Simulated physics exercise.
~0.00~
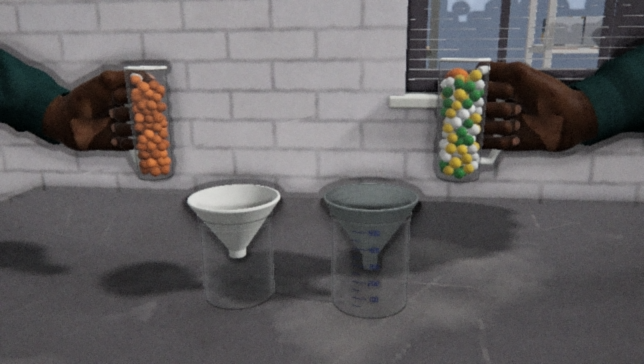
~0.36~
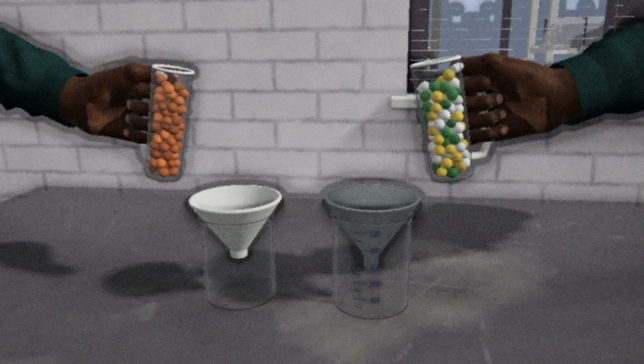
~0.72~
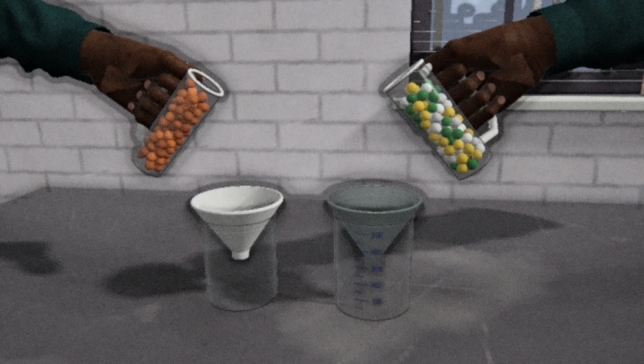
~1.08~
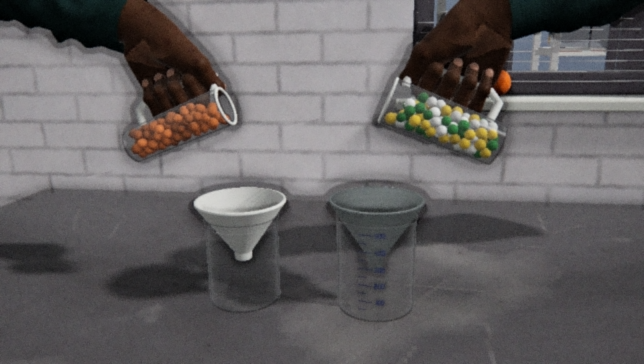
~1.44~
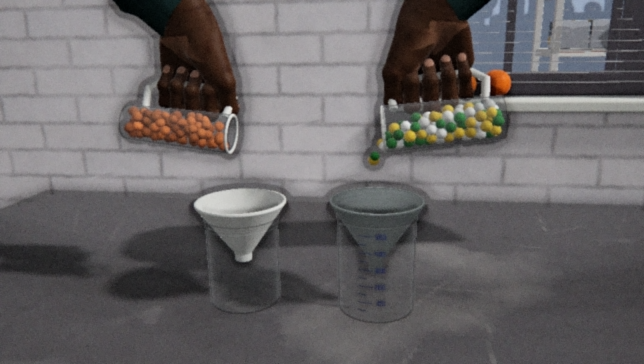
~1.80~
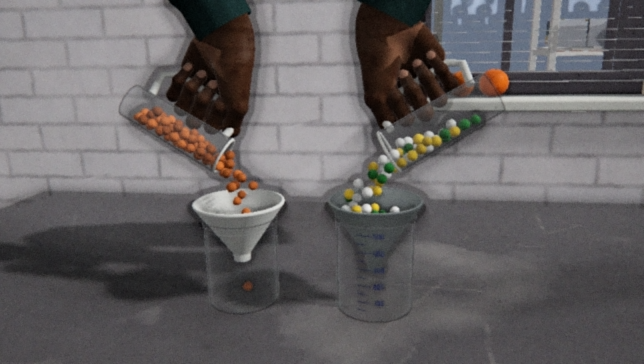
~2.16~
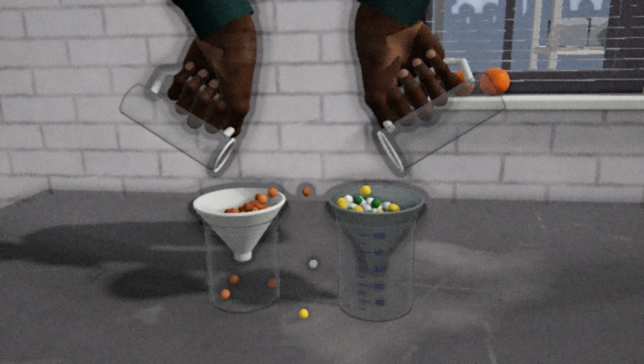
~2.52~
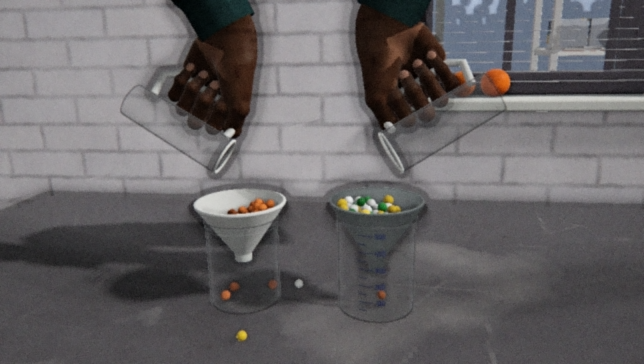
At first, two hands hold clear cups upright above two funnels set in clear jars, orange balls in the left cup and green, yellow and white ones in the right. The hands tilt the cups inward until they lie on their sides, and a few balls begin to slip from the right one. Both cups then tip mouth down, and the balls tumble into the white left funnel and the grey right funnel. A few orange balls drop into the left jar, while some strays fall outside. Finally, both cups are nearly empty and most balls sit stuck in the two funnels.
